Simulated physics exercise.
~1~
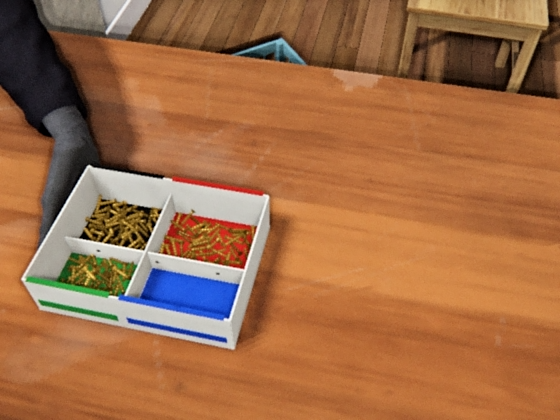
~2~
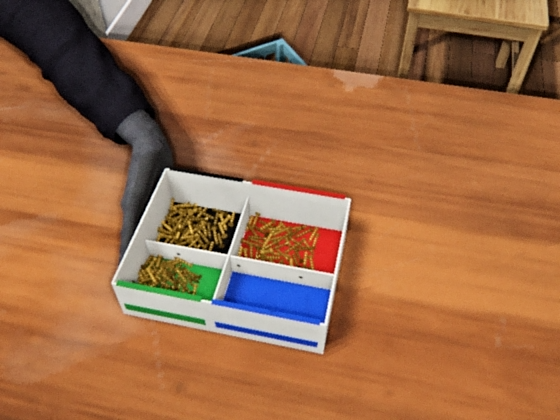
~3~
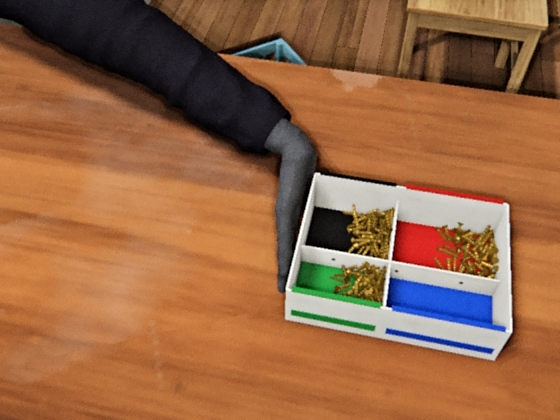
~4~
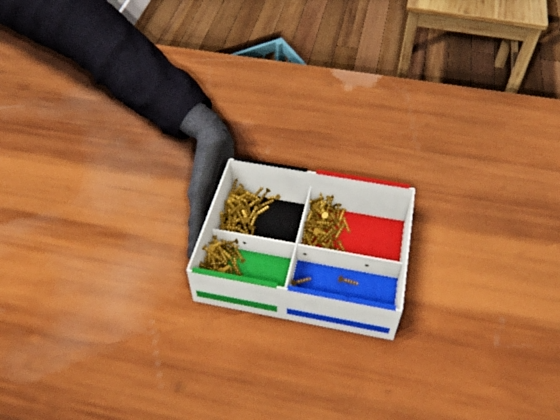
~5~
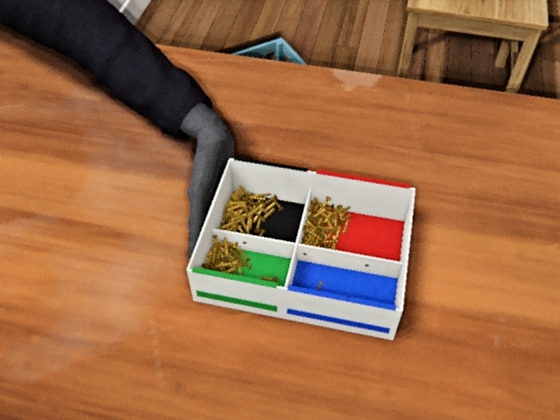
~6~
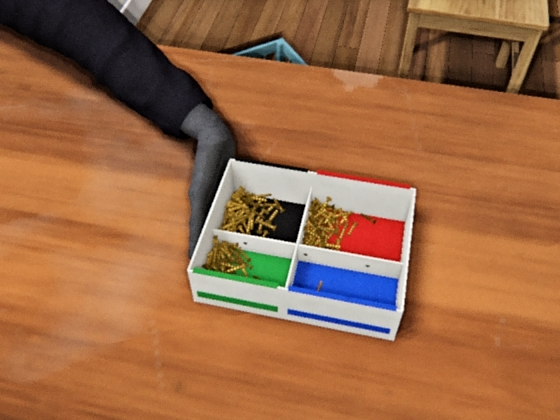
A gloved hand in a dark sleeve reaches from the upper left to hold a white tray on a wooden table, seen from above at an angle, with a stool and a blue bin on the floor beyond. The tray has black, red, green and blue compartments, with brass-coloured screws in all but the blue one. The hand slides it right, slowly and then farther, then back left part of the way. The screws heap toward the left sides, and a few appear in the blue compartment. Finally the tray rests upright, its screws still mostly in their three compartments.
